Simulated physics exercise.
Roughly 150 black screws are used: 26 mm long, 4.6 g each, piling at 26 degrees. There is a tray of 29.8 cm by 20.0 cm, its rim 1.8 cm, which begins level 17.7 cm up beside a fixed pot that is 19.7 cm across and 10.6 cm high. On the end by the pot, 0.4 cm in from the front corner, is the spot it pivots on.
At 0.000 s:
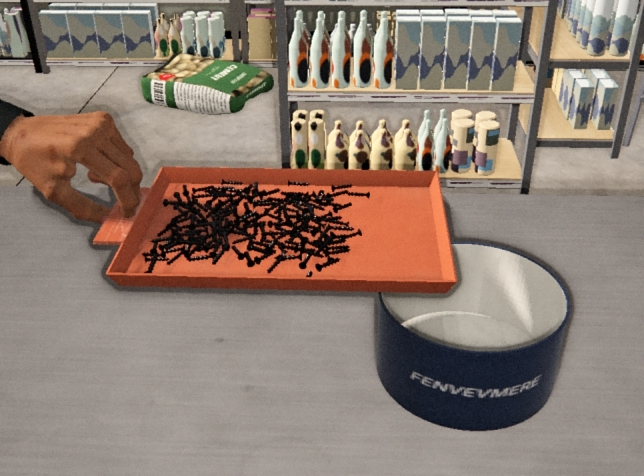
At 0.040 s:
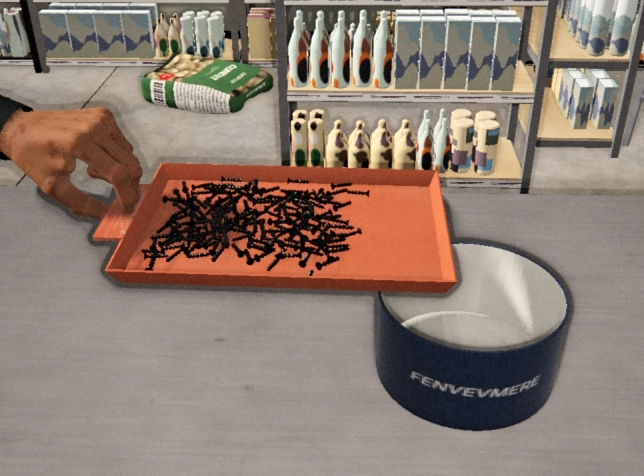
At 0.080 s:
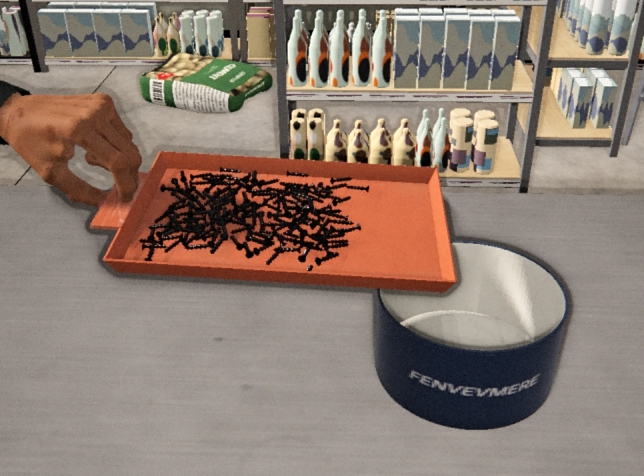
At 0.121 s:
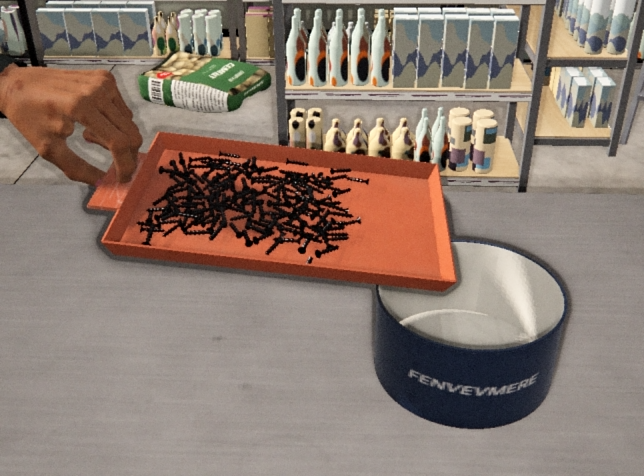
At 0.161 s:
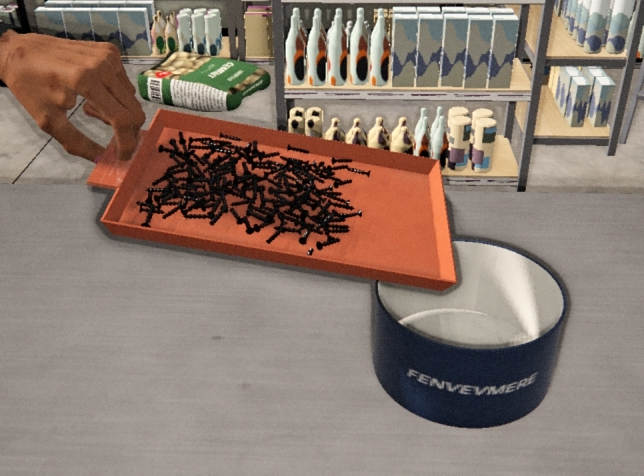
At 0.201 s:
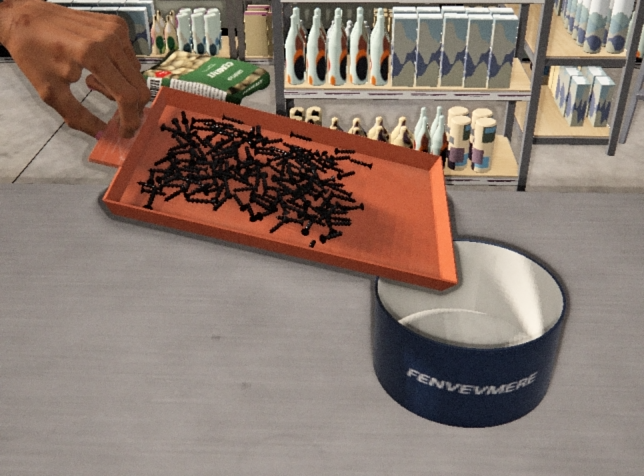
In a shop with stocked shelves behind, a hand raised the left end of an orange tray of black screws, slanting it toward a dark blue pot on the right while the screws stayed bunched together.
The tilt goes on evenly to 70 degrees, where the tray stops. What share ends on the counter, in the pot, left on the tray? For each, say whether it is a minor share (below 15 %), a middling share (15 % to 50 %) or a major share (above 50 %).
I expect this. Counter - a major share. Pot - a middling share. Tray - a minor share.
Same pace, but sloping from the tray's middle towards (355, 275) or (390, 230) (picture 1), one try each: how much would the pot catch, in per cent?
Roughly 0 per cent on the first try and 85 per cent on the second.
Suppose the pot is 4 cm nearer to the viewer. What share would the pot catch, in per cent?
Expect something close to 65 per cent.
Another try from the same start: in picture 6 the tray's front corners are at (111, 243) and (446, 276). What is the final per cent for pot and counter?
Pot 0 % / counter 100 %.
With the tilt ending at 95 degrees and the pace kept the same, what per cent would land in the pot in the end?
That would give about 30 per cent.
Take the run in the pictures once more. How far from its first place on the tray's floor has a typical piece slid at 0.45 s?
Around 3 centimetres.
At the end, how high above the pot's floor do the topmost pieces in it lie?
Roughly 1.5 cm up.
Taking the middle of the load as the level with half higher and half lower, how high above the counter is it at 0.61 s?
Some 24 cm.
After 0.45 s, tilt 44 degrees; the tray holds 100 %, the pot 0 %.
After 0.61 s, tilt 62 degrees; the tray holds 95 %, the pot 0 %.
After 0.90 s, tilt 70 degrees; the tray holds 5 %, the pot 25 %.
At rest (2.2 s), counter 70 %, pot 30 %, tray 0 %.
